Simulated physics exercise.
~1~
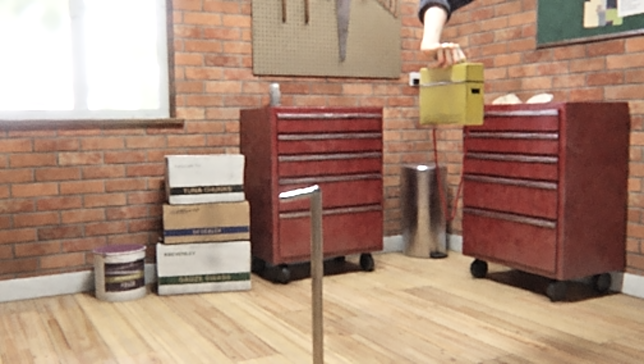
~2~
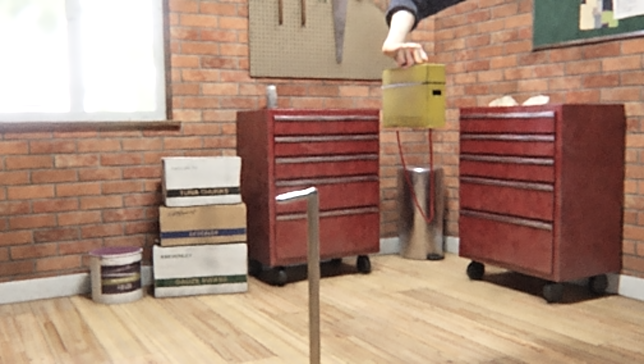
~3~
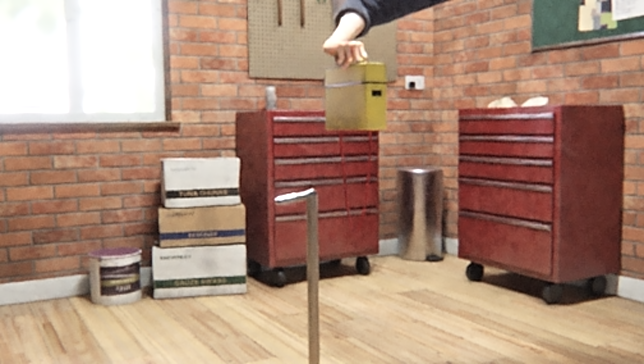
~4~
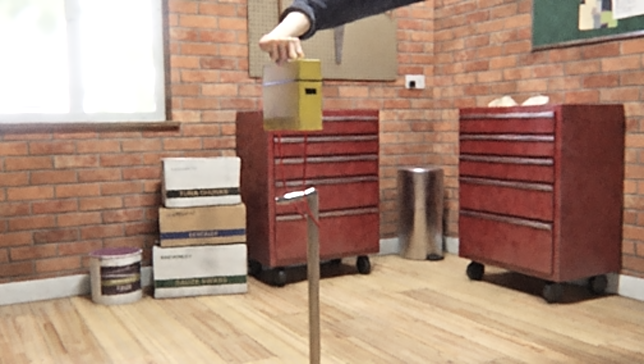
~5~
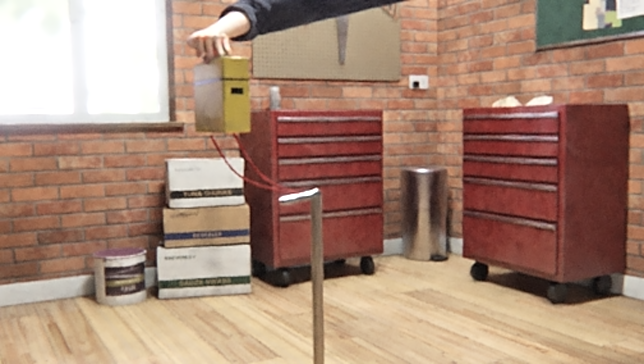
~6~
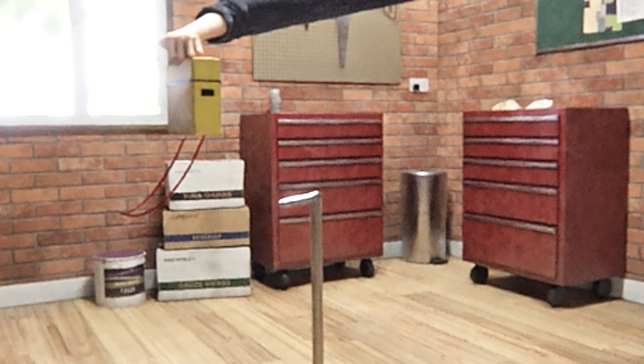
Yellow case with a dangling red cord moving left in a person's hand, passing above a short post and coming away clean.
